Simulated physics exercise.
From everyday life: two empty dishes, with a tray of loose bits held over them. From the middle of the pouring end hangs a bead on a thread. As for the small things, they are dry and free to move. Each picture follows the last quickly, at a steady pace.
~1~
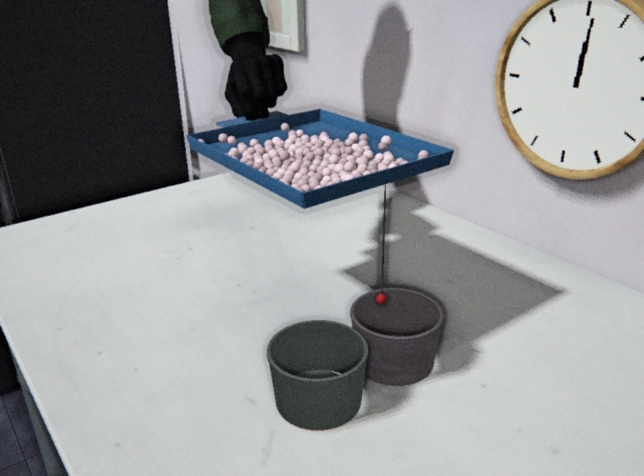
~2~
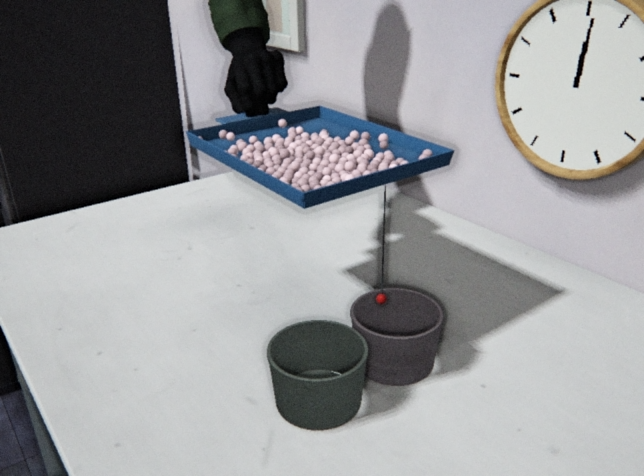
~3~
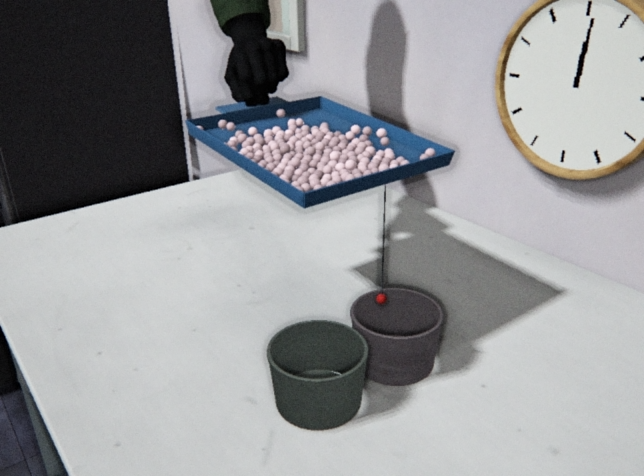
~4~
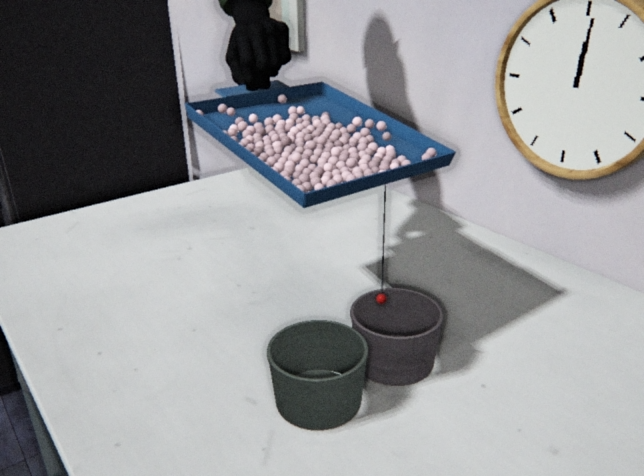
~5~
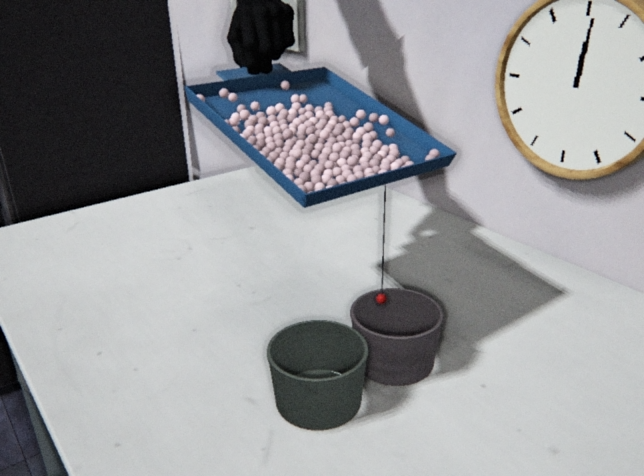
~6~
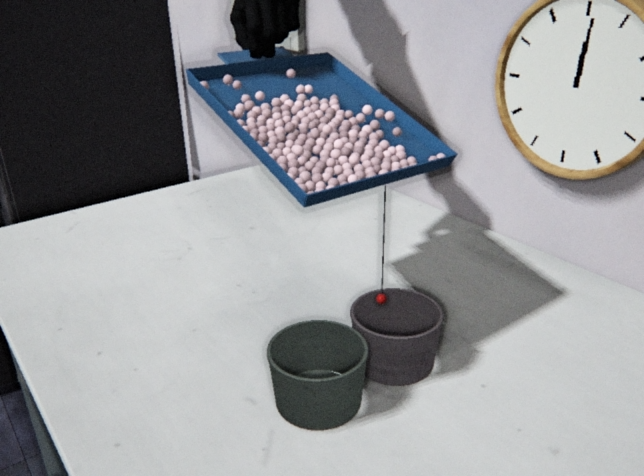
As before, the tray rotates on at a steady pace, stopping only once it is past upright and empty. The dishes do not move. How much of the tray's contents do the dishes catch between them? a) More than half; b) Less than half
Less than half.
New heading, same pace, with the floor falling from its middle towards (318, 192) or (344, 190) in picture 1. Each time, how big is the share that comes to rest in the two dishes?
I'd expect around 80 in a hundred first and around 50 in a hundred second.
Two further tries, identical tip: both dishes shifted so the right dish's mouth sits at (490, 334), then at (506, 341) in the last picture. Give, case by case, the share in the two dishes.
Close to 40 in a hundred first, close to 20 in a hundred second.
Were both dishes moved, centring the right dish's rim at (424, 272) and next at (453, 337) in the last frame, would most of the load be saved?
Held in all, by try: A smaller portion, then a larger portion.
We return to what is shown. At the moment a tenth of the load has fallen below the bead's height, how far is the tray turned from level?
Close to 85 degrees, I reckon.
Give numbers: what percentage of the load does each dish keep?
Roughly 0 in a hundred for the left dish, roughly 10 in a hundred for the right dish.
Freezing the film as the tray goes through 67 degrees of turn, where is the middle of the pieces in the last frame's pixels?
Around (370, 152).
Shortly afterwards, tray tipped steeply; all but a few on the tray; only a few in the right dish; only a few outside both; a little in the air.
Next, tray tipped past a quarter turn; only a few on the tray; only a few in the left dish; a little in the right dish; near two thirds outside both; near a quarter in the air.
Some moments later, tray tipped past a quarter turn; only a few in the left dish; a little in the right dish; the bulk outside both.
In the end, tray tipped past a quarter turn; only a few in the left dish; a little in the right dish; the bulk outside both.
